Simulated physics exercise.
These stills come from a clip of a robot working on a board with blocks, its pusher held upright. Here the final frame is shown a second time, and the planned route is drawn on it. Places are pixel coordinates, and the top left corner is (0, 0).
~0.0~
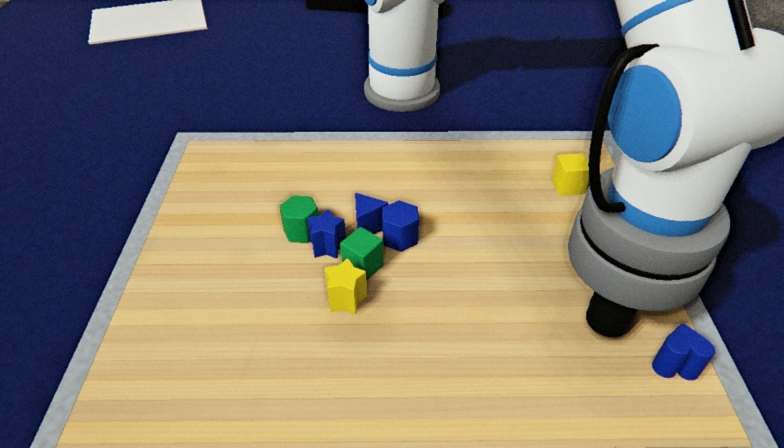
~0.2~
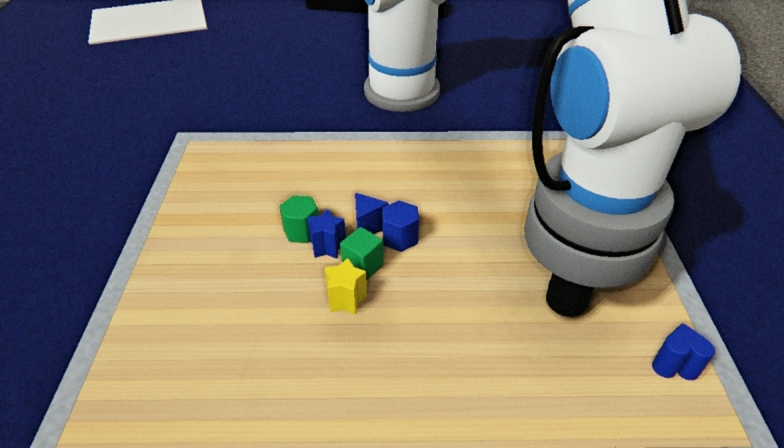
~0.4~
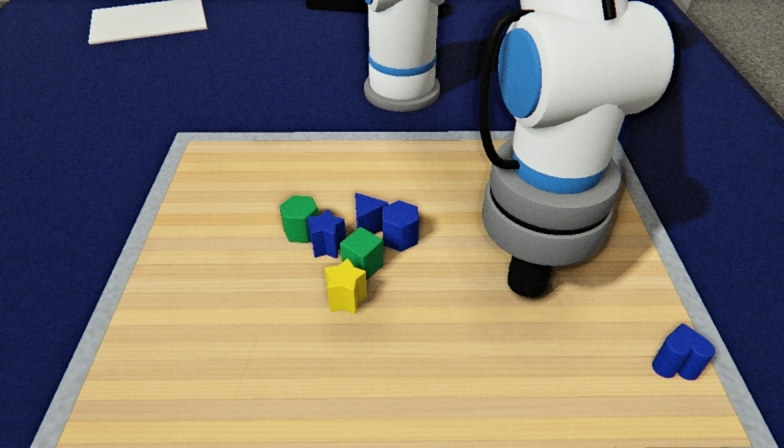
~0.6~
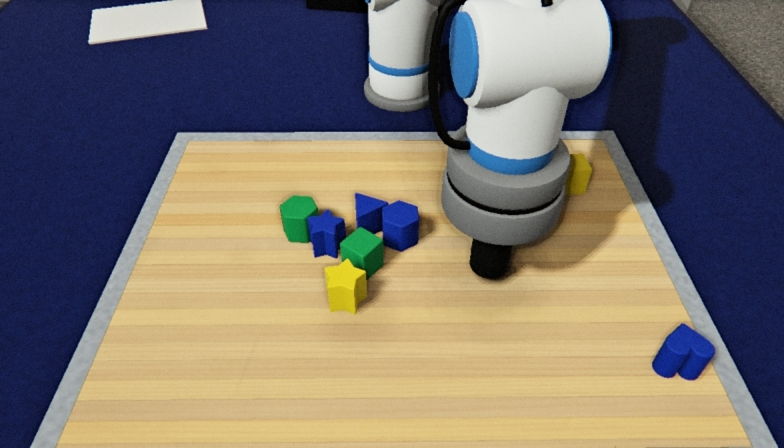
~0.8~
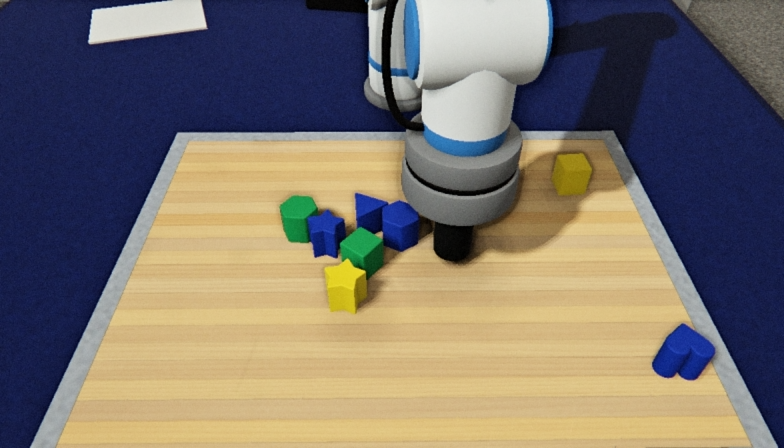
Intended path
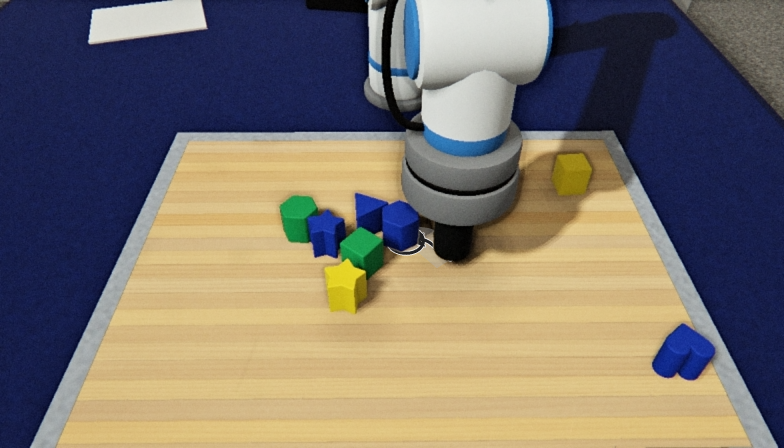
On a wooden board, a robot arm moving its black tip leftward from the right side toward still blue, green and yellow blocks.
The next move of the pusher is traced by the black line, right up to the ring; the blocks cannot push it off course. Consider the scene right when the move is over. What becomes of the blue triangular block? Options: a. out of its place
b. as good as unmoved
Choice a: Out of its place.
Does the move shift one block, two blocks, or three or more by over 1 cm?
It looks like two blocks will be pushed more than about 1 cm.
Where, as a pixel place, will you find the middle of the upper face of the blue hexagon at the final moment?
Most likely (370, 207).
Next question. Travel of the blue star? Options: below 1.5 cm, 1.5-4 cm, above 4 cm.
My estimate: Under 1.5 cm.
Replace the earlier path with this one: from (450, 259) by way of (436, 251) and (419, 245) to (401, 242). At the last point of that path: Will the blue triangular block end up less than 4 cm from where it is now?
It seems so.
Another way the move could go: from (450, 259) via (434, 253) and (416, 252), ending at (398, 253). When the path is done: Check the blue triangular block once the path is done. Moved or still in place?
The block you're asking about gets moved.
The line goes from (450, 259) through (438, 249) and (424, 240) to (406, 240).
The first path, step by step. Halfway along, pusher at (432, 233); blue triangular block at (364, 202); blue hexagon at (395, 210).
At the end, pusher at (406, 230); blue star unmoved; green four-sided block unmoved; blue triangular block at (344, 197); blue hexagon at (370, 207).
